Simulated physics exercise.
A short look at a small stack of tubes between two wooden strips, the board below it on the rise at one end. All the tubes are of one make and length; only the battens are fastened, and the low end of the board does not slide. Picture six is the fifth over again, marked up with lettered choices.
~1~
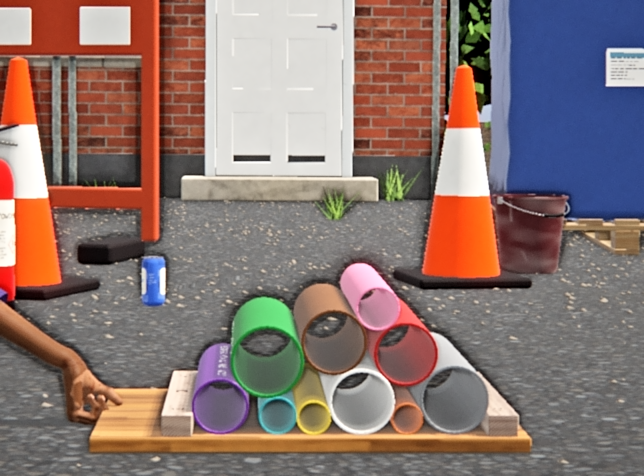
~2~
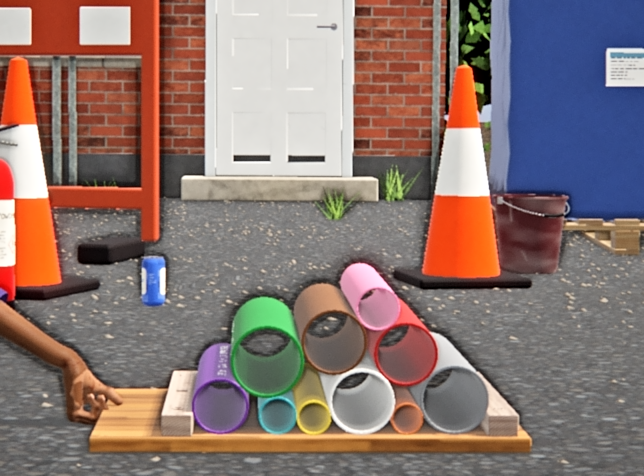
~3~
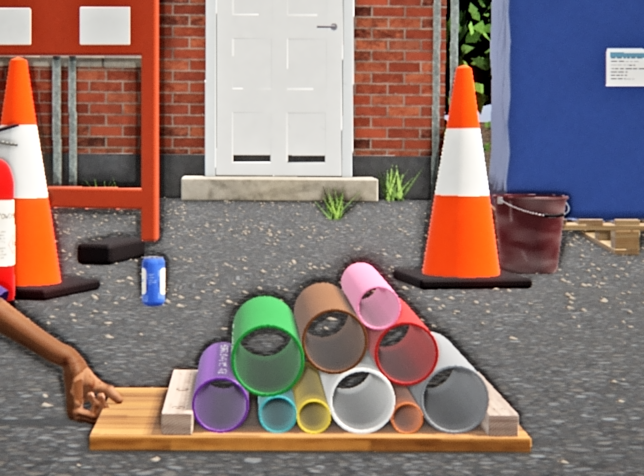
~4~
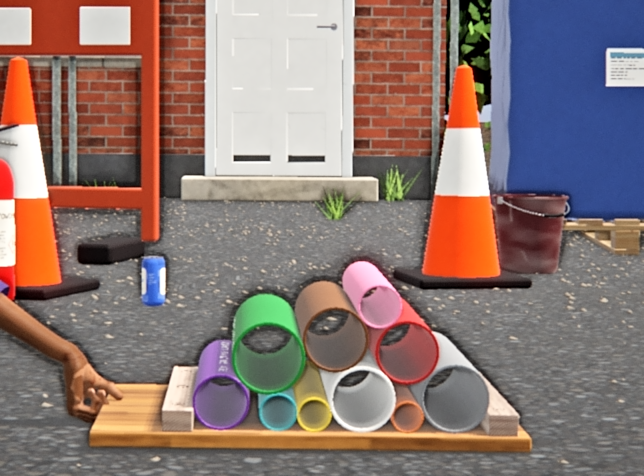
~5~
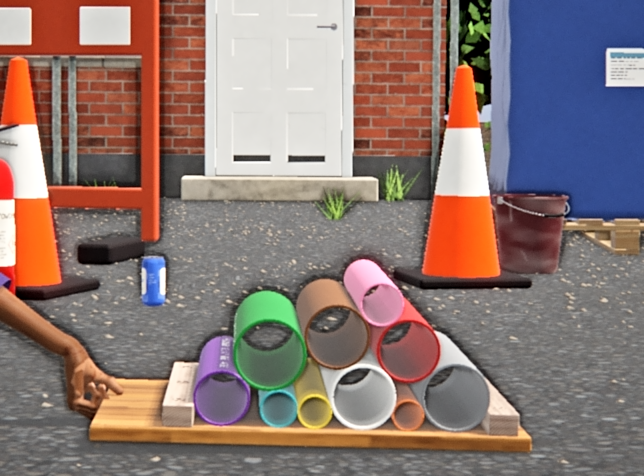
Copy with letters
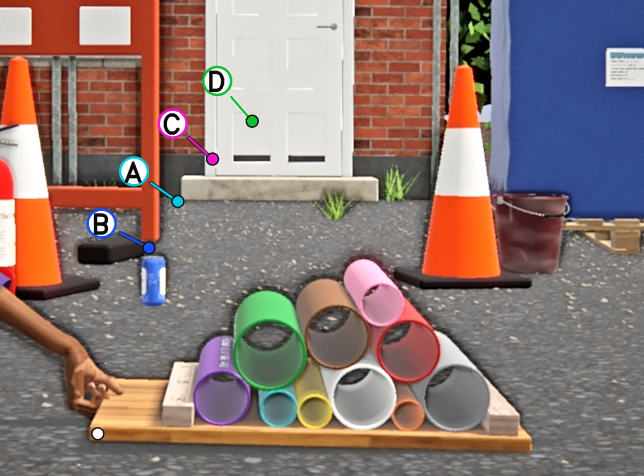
Pyramid of colourful tubes between two wooden strips tilting very slightly rightward as a hand slowly raises the board's left end.
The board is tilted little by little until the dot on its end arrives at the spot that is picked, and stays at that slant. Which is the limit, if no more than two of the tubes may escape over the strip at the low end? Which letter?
Raise it to C.
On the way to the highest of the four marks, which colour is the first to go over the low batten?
The pink one.
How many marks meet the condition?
Three of them.
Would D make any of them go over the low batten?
Yes, at D.
On the marked copy, A at (178, 202); B at (149, 248); C at (212, 159); D at (252, 121); the white dot at (98, 434).
With C. Early on, board at 21°.
Further on, board at 41°.
At the end, board at 41°, two over the low batten (red, pink).
As for the rest, A two over the low batten (red, pink); B two over the low batten (red, pink); D six over the low batten.
